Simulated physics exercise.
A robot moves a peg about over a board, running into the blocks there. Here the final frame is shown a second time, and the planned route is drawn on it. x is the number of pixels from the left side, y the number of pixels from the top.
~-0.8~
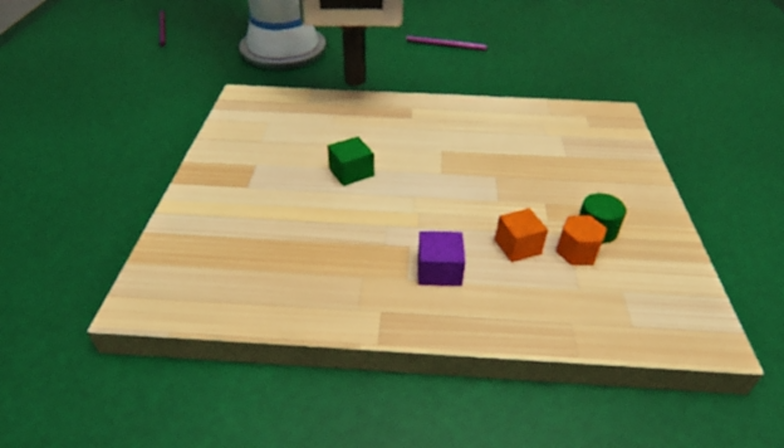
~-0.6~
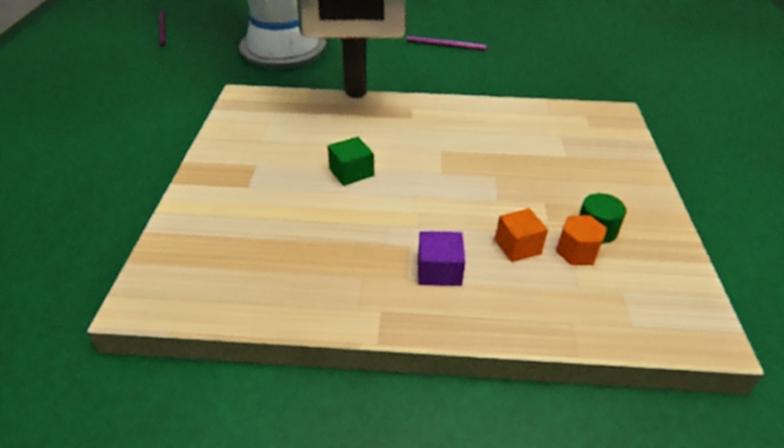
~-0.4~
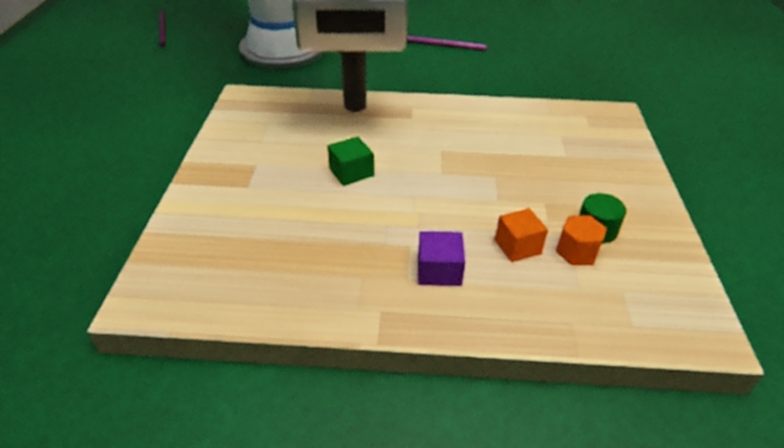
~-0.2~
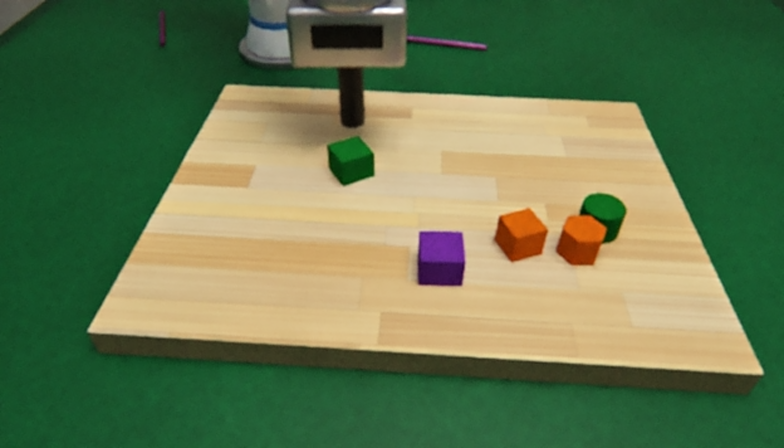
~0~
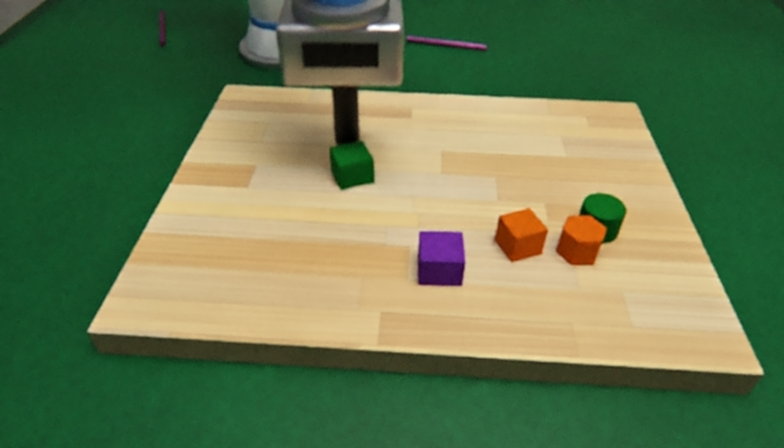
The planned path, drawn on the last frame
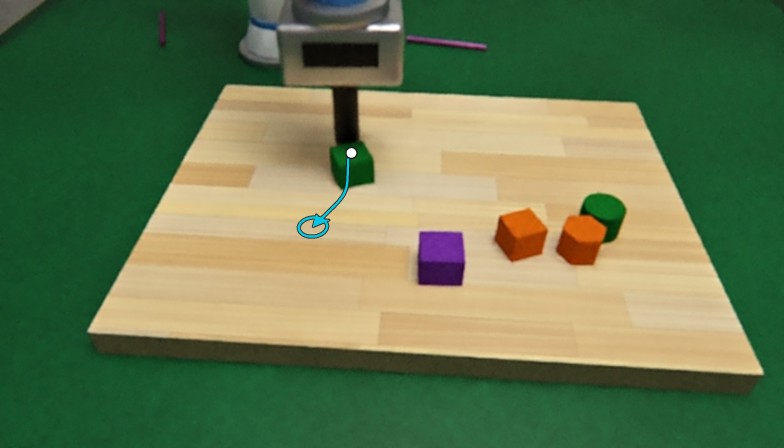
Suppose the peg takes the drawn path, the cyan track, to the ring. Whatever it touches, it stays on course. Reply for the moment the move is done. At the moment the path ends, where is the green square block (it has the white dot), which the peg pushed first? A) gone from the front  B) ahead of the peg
A - gone from the front.
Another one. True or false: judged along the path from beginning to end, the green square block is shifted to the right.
It is false.
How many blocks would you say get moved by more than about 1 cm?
The result: One block.
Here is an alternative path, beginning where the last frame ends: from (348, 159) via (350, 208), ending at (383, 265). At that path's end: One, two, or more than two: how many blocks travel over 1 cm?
Moved: Just one.
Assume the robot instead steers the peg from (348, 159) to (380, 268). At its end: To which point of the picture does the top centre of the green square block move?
Final place: (350, 261).
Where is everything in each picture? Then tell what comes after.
Peg tip (355, 82); block tops, green square block (350, 148), in the first frame.
Peg (356, 93); blocks unchanged, in the second frame.
Peg (355, 107); blocks unchanged, in the third frame.
Peg (353, 123); blocks unchanged, in the fourth frame.
Peg (348, 142); green square block (351, 153), in the fifth frame.
Path on the board, from (348, 159) via (347, 181) and (336, 204), ending at (313, 227); the dot is on the green square block.
On the path given first. One third of the way, peg (347, 164); green square block (352, 177).
Two thirds of the way, peg (335, 187); green square block (352, 199), turned 25° anticlockwise.
At the end, peg (311, 209); green square block (352, 203), turned 40° anticlockwise.
